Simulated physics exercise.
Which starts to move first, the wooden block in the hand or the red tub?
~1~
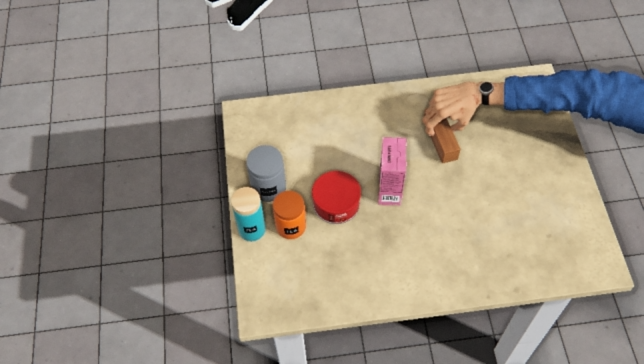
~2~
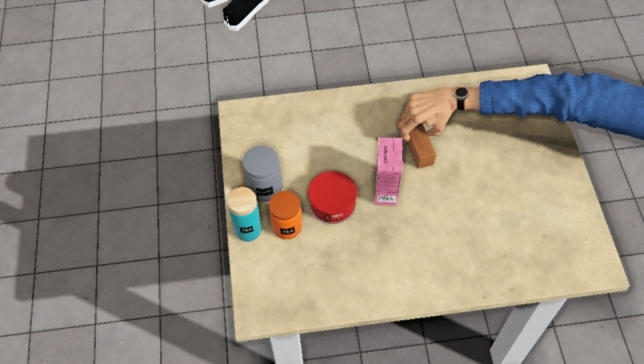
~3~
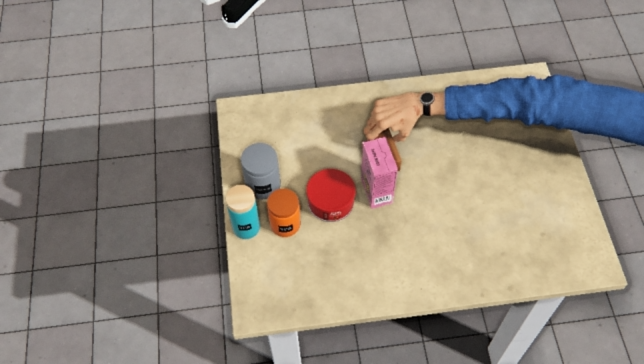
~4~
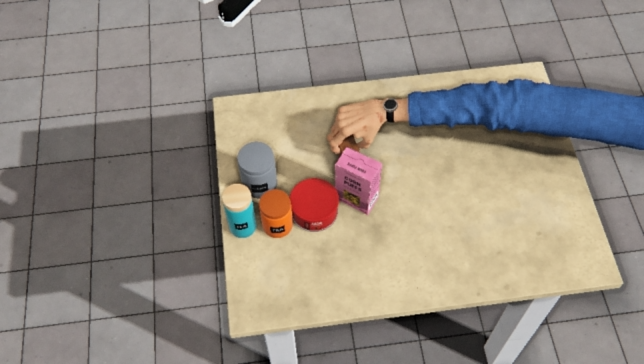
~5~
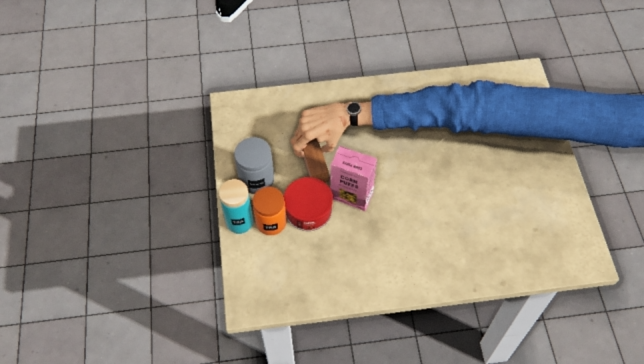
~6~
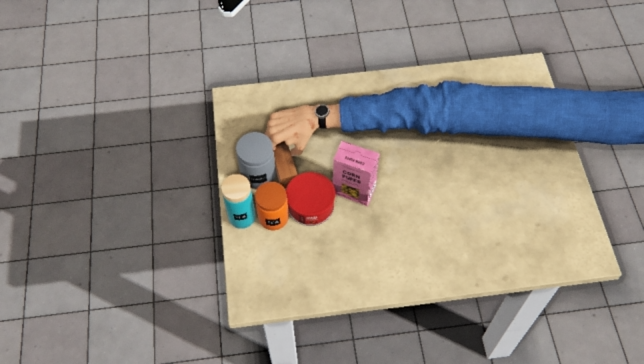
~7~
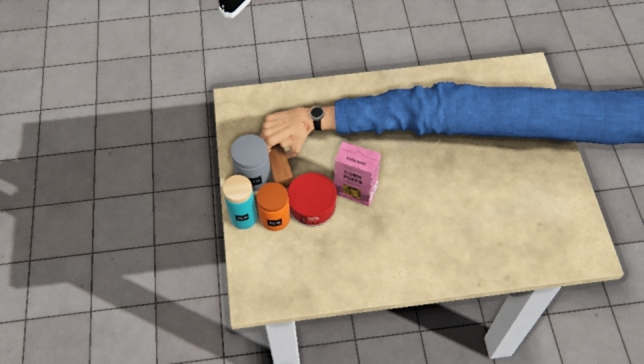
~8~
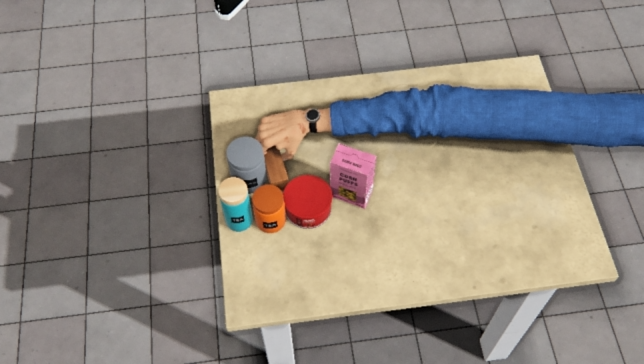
The wooden block starts to move first, sliding left with the hand. The red tub only shifts later, after the pink carton has begun to move.
